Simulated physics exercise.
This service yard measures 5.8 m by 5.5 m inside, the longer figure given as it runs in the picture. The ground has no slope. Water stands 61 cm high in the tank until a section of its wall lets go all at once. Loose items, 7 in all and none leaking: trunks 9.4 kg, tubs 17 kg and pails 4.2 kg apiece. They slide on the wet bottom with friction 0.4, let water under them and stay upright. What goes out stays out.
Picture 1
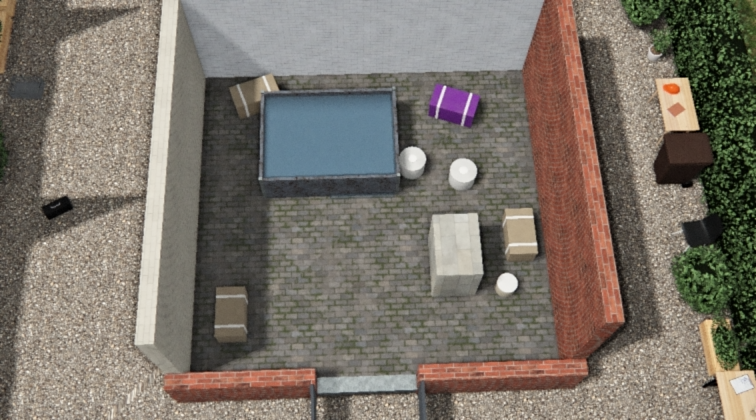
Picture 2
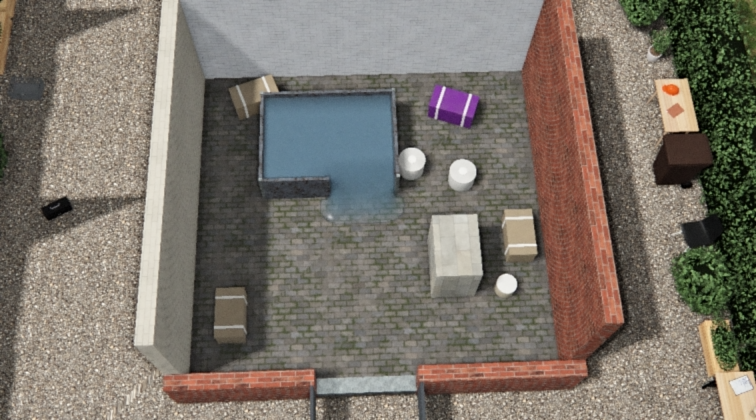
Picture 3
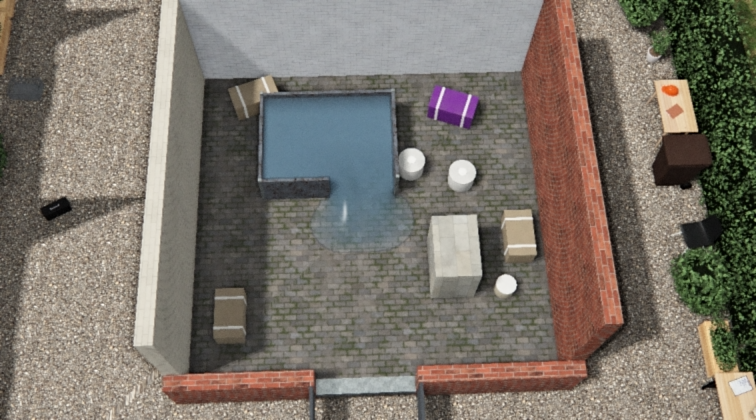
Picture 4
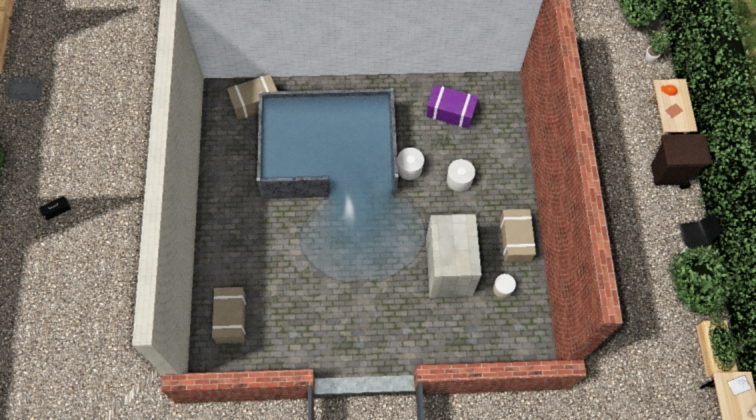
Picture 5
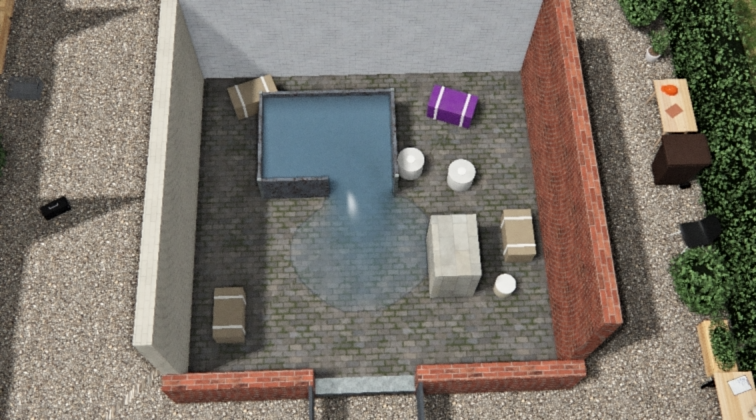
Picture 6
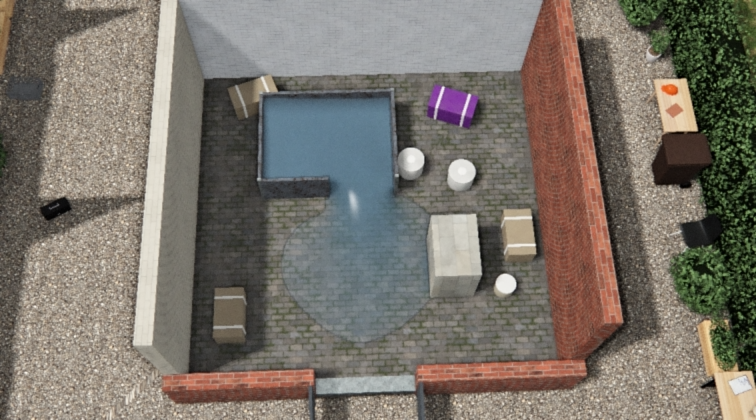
At the start, a walled yard holds a raised tank full of blue water, with a purple trunk, tan crates and white tubs standing around it. Part of the tank's front side opens at the right, and water pours out, spreading steadily across the paving in a widening rounded sheet while the objects stay put.
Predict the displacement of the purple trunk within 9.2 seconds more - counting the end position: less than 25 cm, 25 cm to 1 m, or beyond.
Purple trunk slides a little.
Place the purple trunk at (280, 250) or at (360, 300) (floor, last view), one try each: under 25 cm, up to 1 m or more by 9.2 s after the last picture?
In turn: It moves a short way; it travels far.
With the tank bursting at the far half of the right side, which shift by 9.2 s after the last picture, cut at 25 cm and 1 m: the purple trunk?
Then the purple trunk travels far.
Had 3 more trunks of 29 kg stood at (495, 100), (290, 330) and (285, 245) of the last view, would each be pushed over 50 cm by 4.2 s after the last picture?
In turn: Under, over, short of it.
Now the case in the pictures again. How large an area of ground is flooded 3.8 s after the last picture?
Roughly 23 m2.
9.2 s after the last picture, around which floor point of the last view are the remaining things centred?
Near (399, 158).
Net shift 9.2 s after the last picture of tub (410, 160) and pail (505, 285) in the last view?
In that order: 0 cm, 120 cm.
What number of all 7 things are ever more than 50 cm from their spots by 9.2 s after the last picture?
That makes 4.
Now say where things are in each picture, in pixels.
The first picture shows the purple trunk at (455, 100) rests on the ground; 3.6 m2 under water; 0 of 7 have shifted.
The second picture shows the purple trunk at (454, 101) rests on the ground; water covers 4.2 m2; 0 of 7 have shifted.
The third picture shows the purple trunk at (454, 102), on the bottom; 5.0 m2 under water; 0 of 7 have shifted.
The fourth picture shows the purple trunk at (453, 101) rests on the ground; 6.1 m2 under water; 0 of 7 have shifted.
The fifth picture shows the purple trunk at (453, 101) rests on the ground; 7.3 m2 under water; 0 of 7 have shifted.
The sixth picture shows the purple trunk at (453, 101) rests on the ground; water covers 8.5 m2; 0 of 7 have shifted.
Then, 1.2 s after the last picture the purple trunk is near (453, 101), 0.0 m from its start, aground; 0 of 7 are out; 0 afloat.
Then, 3.8 s after the last picture the purple trunk is near (453, 101), 0.0 m from its start, aground; 0 of 7 are out; 2 afloat.
Then, 6.2 s after the last picture the purple trunk is near (445, 90), 0.3 m from its start, aground; 0 of 7 are out; 1 afloat.
Then, 9.2 s after the last picture the purple trunk is near (415, 90), 0.7 m from its start, afloat; 0 of 7 are out; 4 afloat.
